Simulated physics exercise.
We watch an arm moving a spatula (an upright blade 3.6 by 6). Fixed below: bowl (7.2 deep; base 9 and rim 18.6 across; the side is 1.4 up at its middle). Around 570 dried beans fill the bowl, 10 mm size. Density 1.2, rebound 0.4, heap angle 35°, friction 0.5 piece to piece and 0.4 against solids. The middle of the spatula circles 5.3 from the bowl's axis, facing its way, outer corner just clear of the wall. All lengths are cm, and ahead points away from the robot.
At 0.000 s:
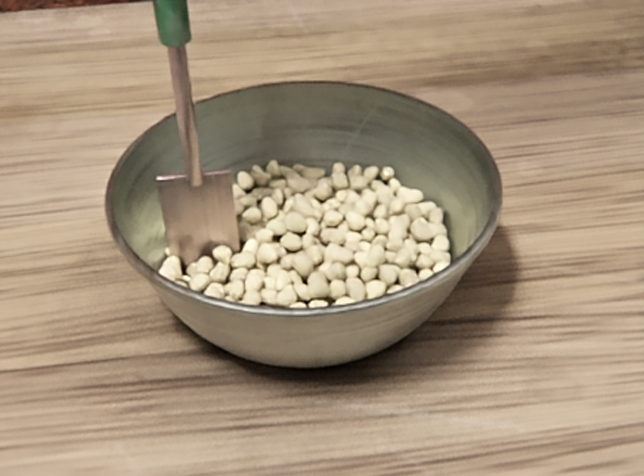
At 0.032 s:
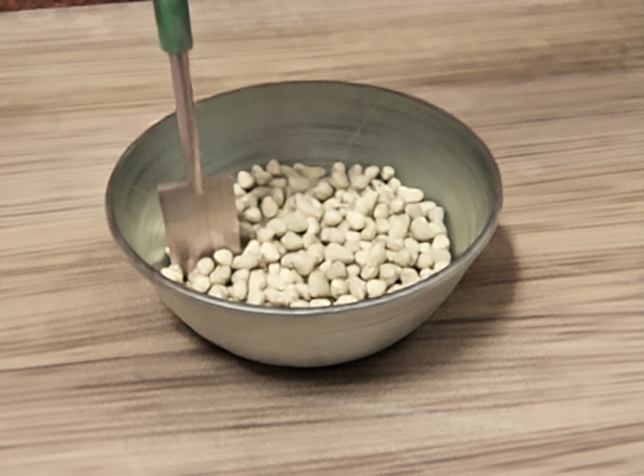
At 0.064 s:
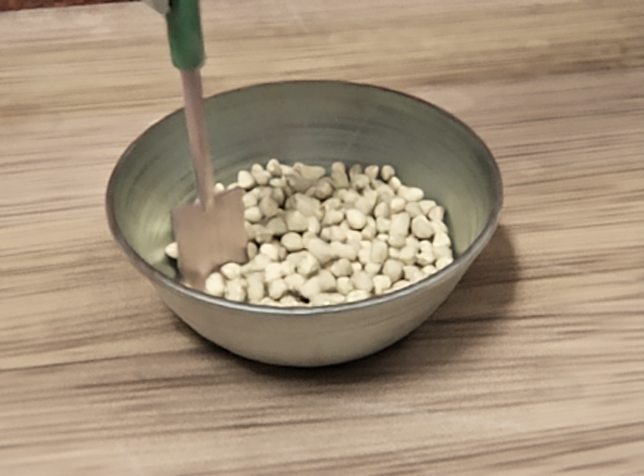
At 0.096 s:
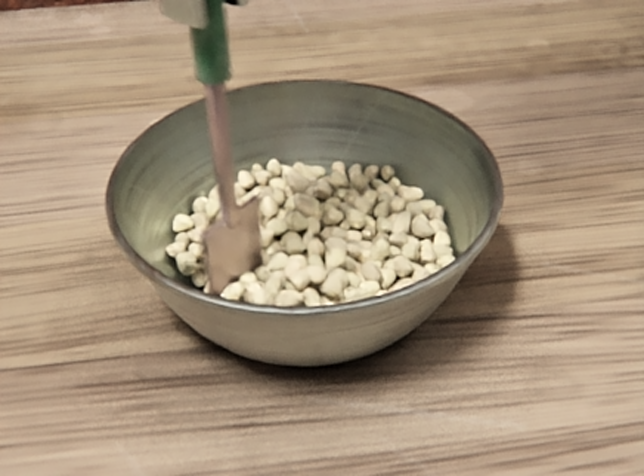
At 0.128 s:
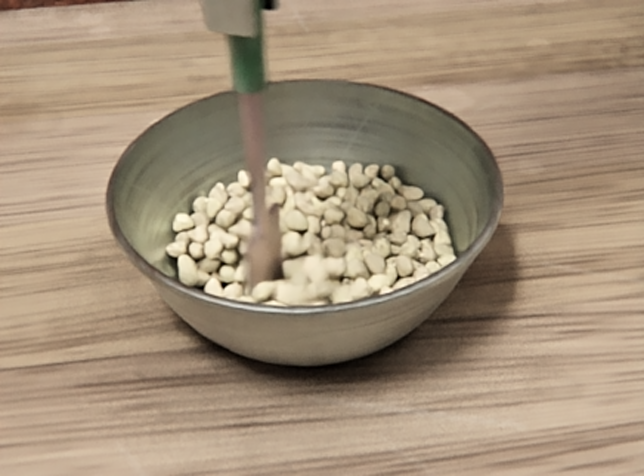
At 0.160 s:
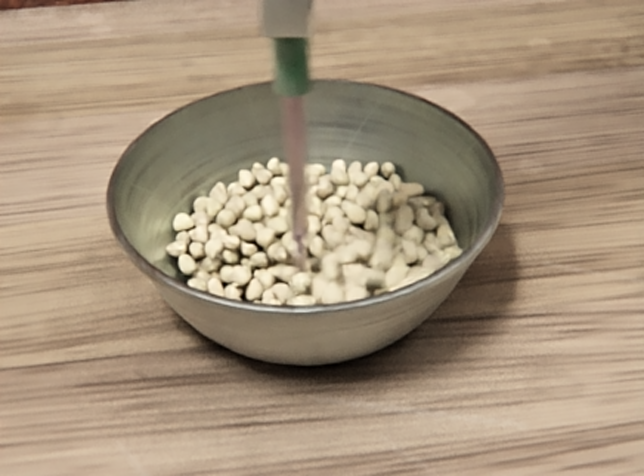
A green-handled spatula sweeps from the left toward the front through beans in a bowl.
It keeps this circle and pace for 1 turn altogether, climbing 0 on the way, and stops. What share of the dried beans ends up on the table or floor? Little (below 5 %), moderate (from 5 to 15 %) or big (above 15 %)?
Share on the table or floor: Moderate (from 5 to 15 %).
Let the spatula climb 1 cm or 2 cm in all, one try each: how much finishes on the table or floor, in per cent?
About 10 and 5 per cent.
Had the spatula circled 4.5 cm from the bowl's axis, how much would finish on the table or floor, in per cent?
In that case some 0 per cent.
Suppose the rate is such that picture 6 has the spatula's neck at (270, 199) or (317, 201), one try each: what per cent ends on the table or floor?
Some 5 and 15 per cent.
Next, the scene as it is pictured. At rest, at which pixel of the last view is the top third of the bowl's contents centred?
Around (243, 283).
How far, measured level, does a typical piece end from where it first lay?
About 7 cm.
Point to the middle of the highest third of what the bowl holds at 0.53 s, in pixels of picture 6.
Near (199, 173).
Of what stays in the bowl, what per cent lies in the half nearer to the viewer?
Roughly 70 per cent.
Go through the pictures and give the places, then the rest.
The first picture shows spatula neck at (190, 147), 0° round; upper third of the load around (314, 242), from x 170 to 440, top at y 170; 573 in the bowl.
The second picture shows spatula neck at (192, 155), 7° round; upper third of the load around (315, 241), from x 170 to 440, top at y 170.
The third picture shows spatula neck at (203, 172), 25° round; upper third of the load around (313, 252), from x 175 to 445, top at y 170.
The fourth picture shows spatula neck at (226, 188), 44° round; upper third of the load around (317, 257), from x 175 to 445, top at y 170.
The fifth picture shows spatula neck at (259, 198), 62° round; upper third of the load around (330, 257), from x 175 to 445, top at y 170.
The sixth picture shows spatula neck at (298, 201), 81° round; upper third of the load around (353, 252), from x 180 to 450, top at y 165; 573 in the bowl.
By 0.35 s, 188° round, highest piece 9 above the table; 567 in the bowl, 6 in flight or on the tool.
By 0.53 s, 295° round, highest piece 9 above the table; 548 in the bowl, 16 on the table or floor, 9 in flight or on the tool.
By 0.82 s, 0° round, highest piece 7 above the table; 526 in the bowl, 47 on the table or floor.
By 1.52 s, 0° round, highest piece 7 above the table; 526 in the bowl, 47 on the table or floor.
Final count, 526 in the bowl, 47 on the table or floor. That is 8 % on the table or floor.
